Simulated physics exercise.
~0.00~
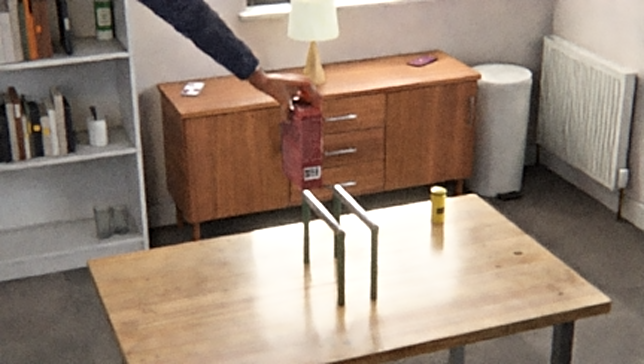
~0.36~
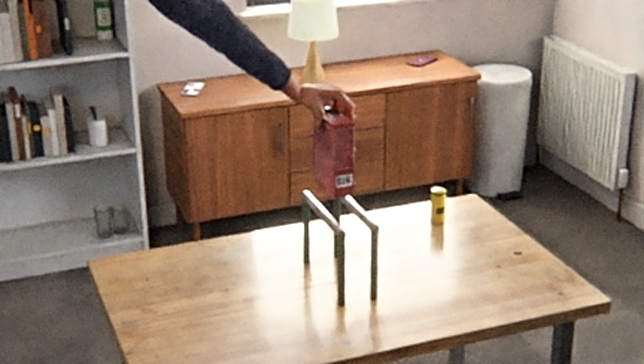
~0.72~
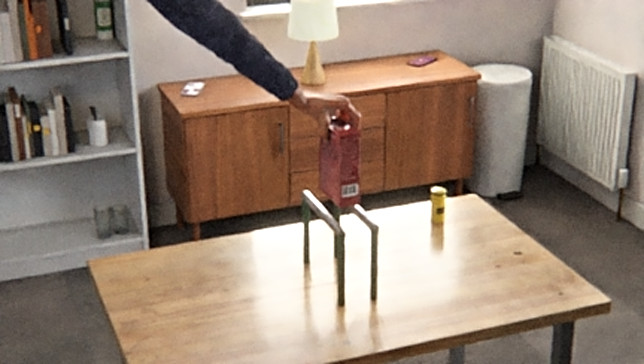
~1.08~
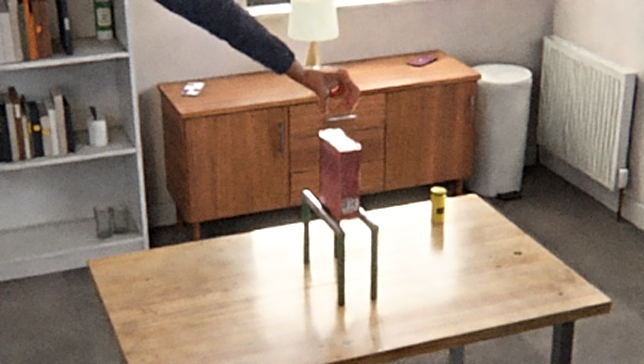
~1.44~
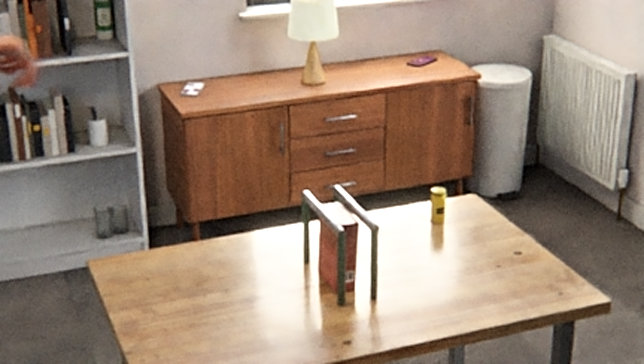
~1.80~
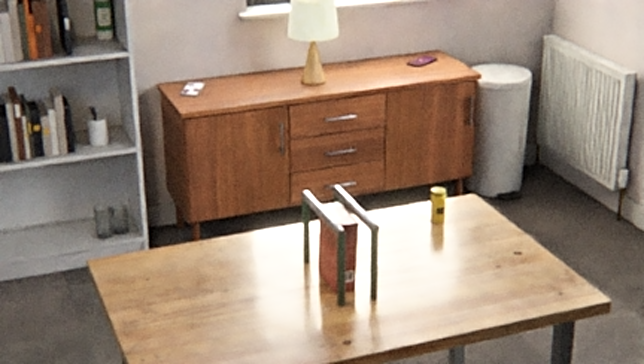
To begin with, a hand reaches in from the upper left, holding a red packet upright above a wooden table where two dark metal supports stand slightly apart and a yellow shaker sits to their right. The hand carries the packet to the right, then lowers it a little toward the gap between the supports. It lets go and draws back as the packet drops down into the gap. The packet passes between the supports and reaches the tabletop while the hand withdraws to the left. It ends upright and still between them, with the shaker still in its place.
